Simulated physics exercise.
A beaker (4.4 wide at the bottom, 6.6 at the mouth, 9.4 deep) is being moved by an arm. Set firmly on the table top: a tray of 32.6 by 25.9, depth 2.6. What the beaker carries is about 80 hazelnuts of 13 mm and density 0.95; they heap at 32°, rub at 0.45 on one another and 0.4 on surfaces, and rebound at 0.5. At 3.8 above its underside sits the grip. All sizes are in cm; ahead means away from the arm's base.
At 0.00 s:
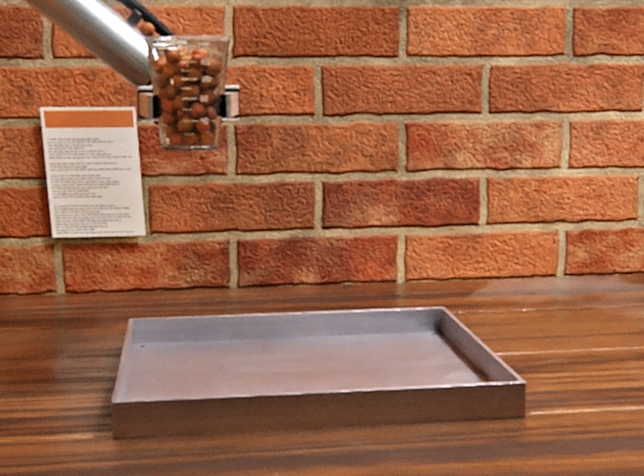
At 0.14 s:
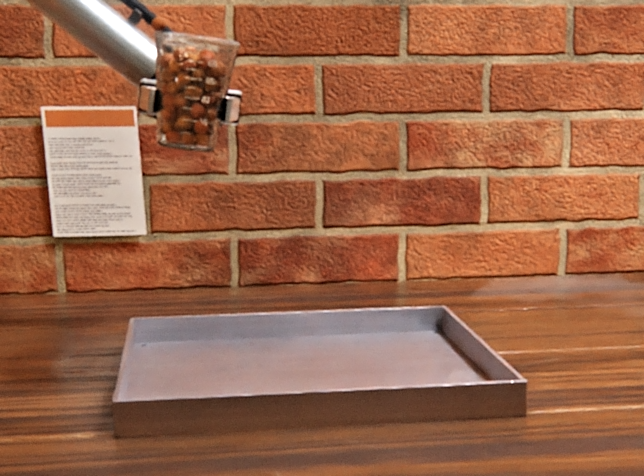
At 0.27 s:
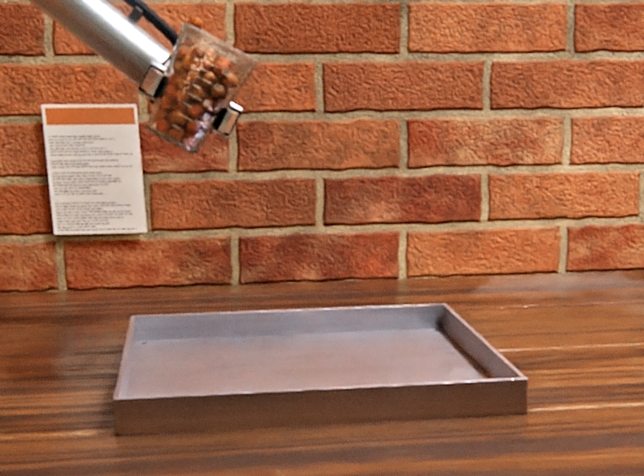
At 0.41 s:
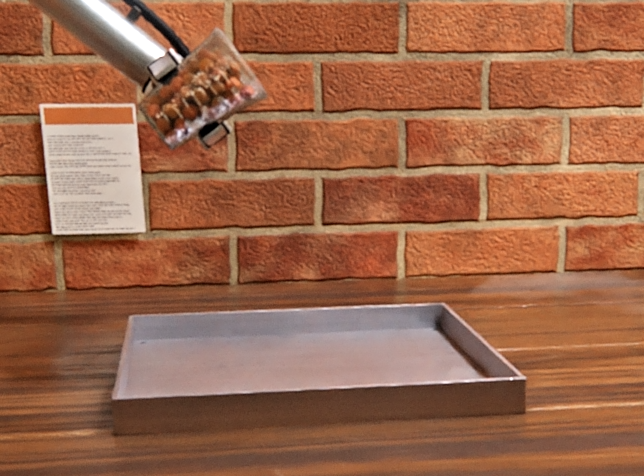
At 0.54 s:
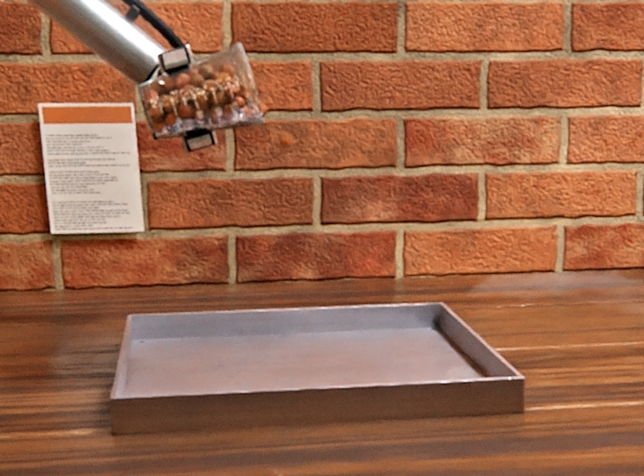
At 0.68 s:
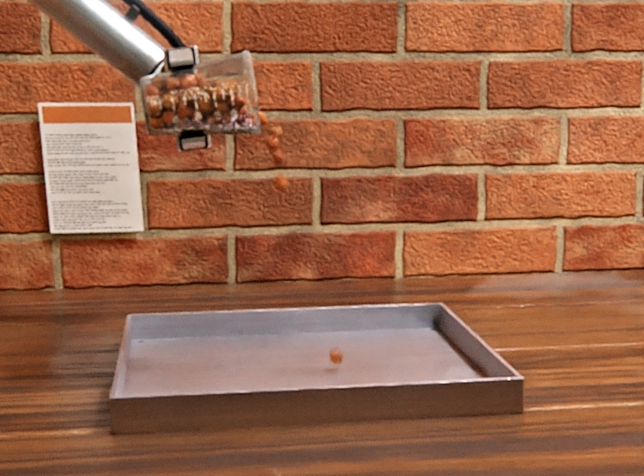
Above a shallow grey tray on a wooden table by a brick wall, a metal arm tipped a clear beaker of small brown balls steadily to the right until a few dropped out, one reaching the tray.
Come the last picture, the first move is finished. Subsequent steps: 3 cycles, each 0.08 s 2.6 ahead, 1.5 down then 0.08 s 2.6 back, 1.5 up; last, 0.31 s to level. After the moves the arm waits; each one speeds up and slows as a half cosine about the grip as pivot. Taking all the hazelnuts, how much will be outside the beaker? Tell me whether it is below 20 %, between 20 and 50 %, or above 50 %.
That share comes out above 50 %.
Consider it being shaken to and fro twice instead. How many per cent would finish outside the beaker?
It would be near 55 per cent.
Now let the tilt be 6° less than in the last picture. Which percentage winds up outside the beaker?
Roughly 55 percent.
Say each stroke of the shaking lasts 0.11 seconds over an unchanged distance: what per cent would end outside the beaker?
That gives about 60 percent.
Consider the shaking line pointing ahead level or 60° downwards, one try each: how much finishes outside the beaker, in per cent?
85 and 45 %.
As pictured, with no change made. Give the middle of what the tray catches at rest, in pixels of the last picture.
Around (402, 361).
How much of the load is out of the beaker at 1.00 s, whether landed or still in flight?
I'd put it at some 45 per cent at that point.
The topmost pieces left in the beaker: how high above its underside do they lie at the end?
4.5 cm.
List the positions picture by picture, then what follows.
In the first picture, beaker middle at (189, 95), level; upper third of the load around (187, 64), from x 145 to 215, top at y 30; 80 in the beaker.
In the second picture, beaker middle at (191, 95), tilted 8° forward; upper third of the load around (191, 64), from x 160 to 220, top at y 25.
In the third picture, beaker middle at (195, 93), tilted 29° forward; upper third of the load around (202, 66), from x 160 to 235, top at y 25.
In the fourth picture, beaker middle at (197, 96), tilted 54° forward; upper third of the load around (208, 75), from x 155 to 250, top at y 55.
In the fifth picture, beaker middle at (198, 99), tilted 75° forward; upper third of the load around (209, 84), from x 150 to 285, top at y 70; 79 in the beaker, 1 in flight or on a rim.
In the sixth picture, beaker middle at (198, 100), tilted 83° forward; upper third of the load around (194, 90), from x 150 to 335, top at y 80; 75 in the beaker, 1 in the tray, 4 in flight or on a rim.
By 1.00 s, tilted 83° forward, highest piece 26 above the table; 45 in the beaker, 19 in the tray, 16 in flight or on a rim.
By 1.31 s, tilted 43° forward, highest piece 28 above the table; 43 in the tray, 30 in the beaker, 7 in flight or on a rim.
By 1.67 s, level, highest piece 26 above the table; 49 in the tray, 30 in the beaker, 1 on the table or floor.
By 2.72 s, level, highest piece 26 above the table; 49 in the tray, 30 in the beaker, 1 on the table or floor.
Final count, 49 in the tray, 30 in the beaker, 1 on the table or floor. That is 62 % outside the beaker.
